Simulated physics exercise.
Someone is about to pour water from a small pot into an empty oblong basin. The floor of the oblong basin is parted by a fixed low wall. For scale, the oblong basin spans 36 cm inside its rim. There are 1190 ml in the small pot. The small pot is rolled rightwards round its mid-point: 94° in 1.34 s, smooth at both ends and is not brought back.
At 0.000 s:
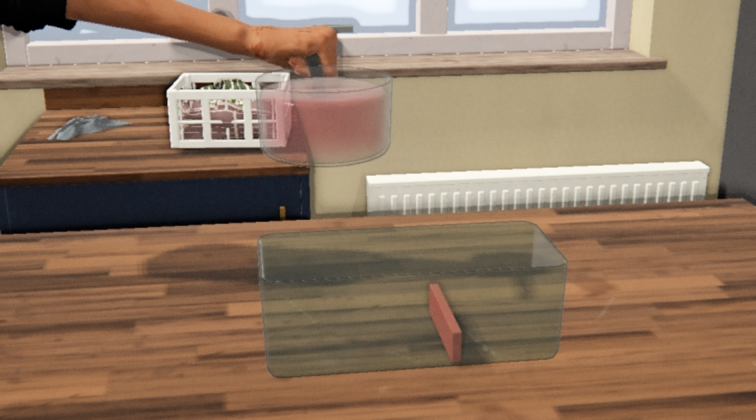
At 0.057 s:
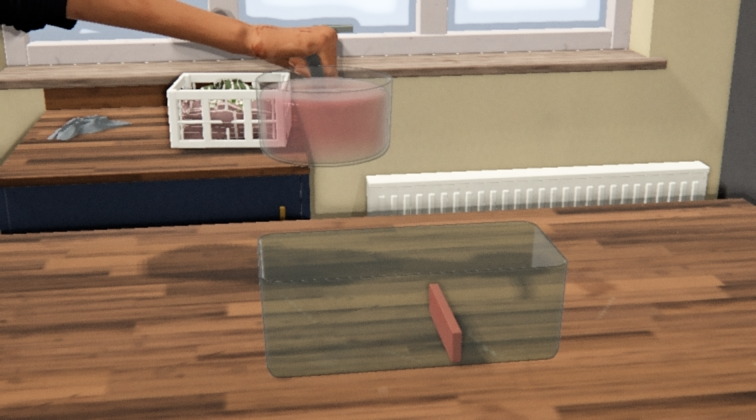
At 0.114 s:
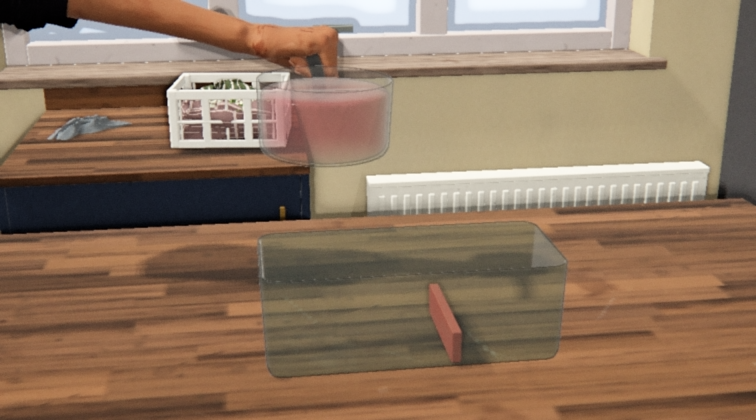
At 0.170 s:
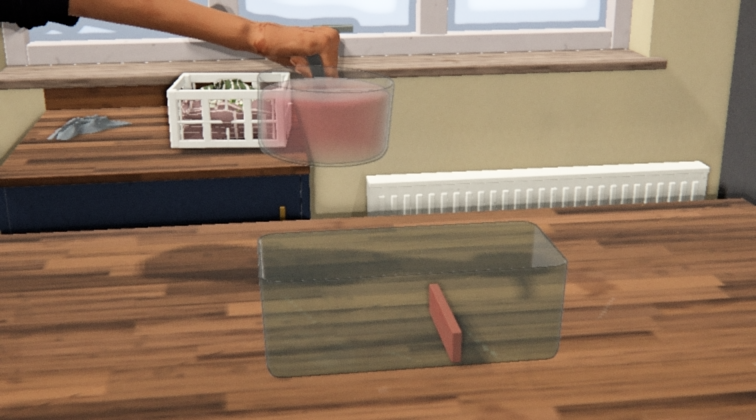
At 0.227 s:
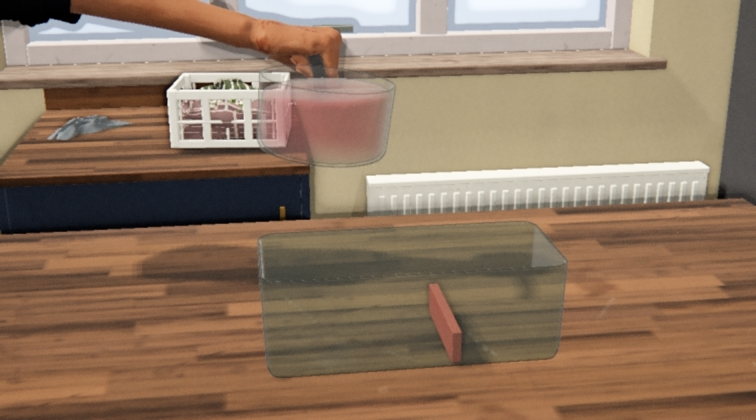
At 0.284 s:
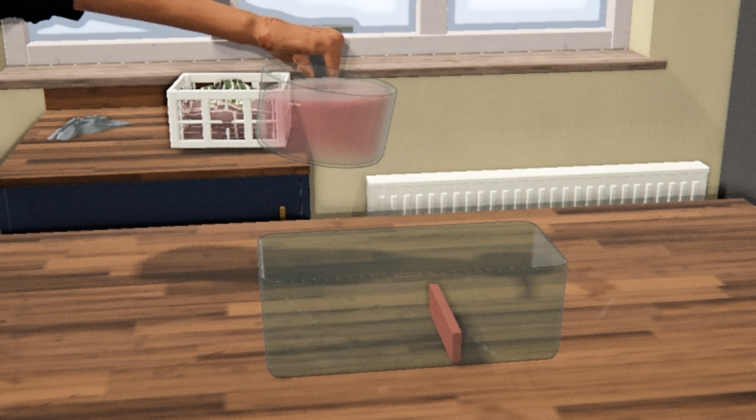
The video shows a hand holding a small clear pot of pinkish liquid above an empty oblong transparent basin with a red divider on a wooden counter; the pot stays nearly level, then tilts slightly to the right.
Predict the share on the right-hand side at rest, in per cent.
Roughly 60 per cent is past the wall.
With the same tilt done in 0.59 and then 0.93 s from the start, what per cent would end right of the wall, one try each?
In turn about 45 and 60 per cent.
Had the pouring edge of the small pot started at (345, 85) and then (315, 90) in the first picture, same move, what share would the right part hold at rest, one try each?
In turn about 15 and 10 per cent.
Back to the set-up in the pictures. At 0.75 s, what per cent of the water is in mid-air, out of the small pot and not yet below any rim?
Near 26 in a hundred.
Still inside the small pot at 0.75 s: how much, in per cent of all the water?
Near 66 in a hundred.
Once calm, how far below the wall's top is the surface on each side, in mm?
Left about 26 mm, right about 2 mm.
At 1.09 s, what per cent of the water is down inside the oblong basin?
Near 66 in a hundred.
Then, 0.75 s in, the tilt is 56° and 66 per cent is still to pour, 2 is left of the wall and 6 right of it.
Then, 1.09 s in, the tilt is 86° and 19 per cent is still to pour, 8 is left of the wall and 59 right of it.
Then, 1.45 s in, the tilt is 94° and 4 per cent is still to pour, 28 is left of the wall and 65 right of it.
Then, 1.84 s in, the tilt is 94° and 1 per cent is still to pour, 38 is left of the wall and 60 right of it.
Finally, 40 per cent lies left of the wall, 60 right of it and 1 outside.
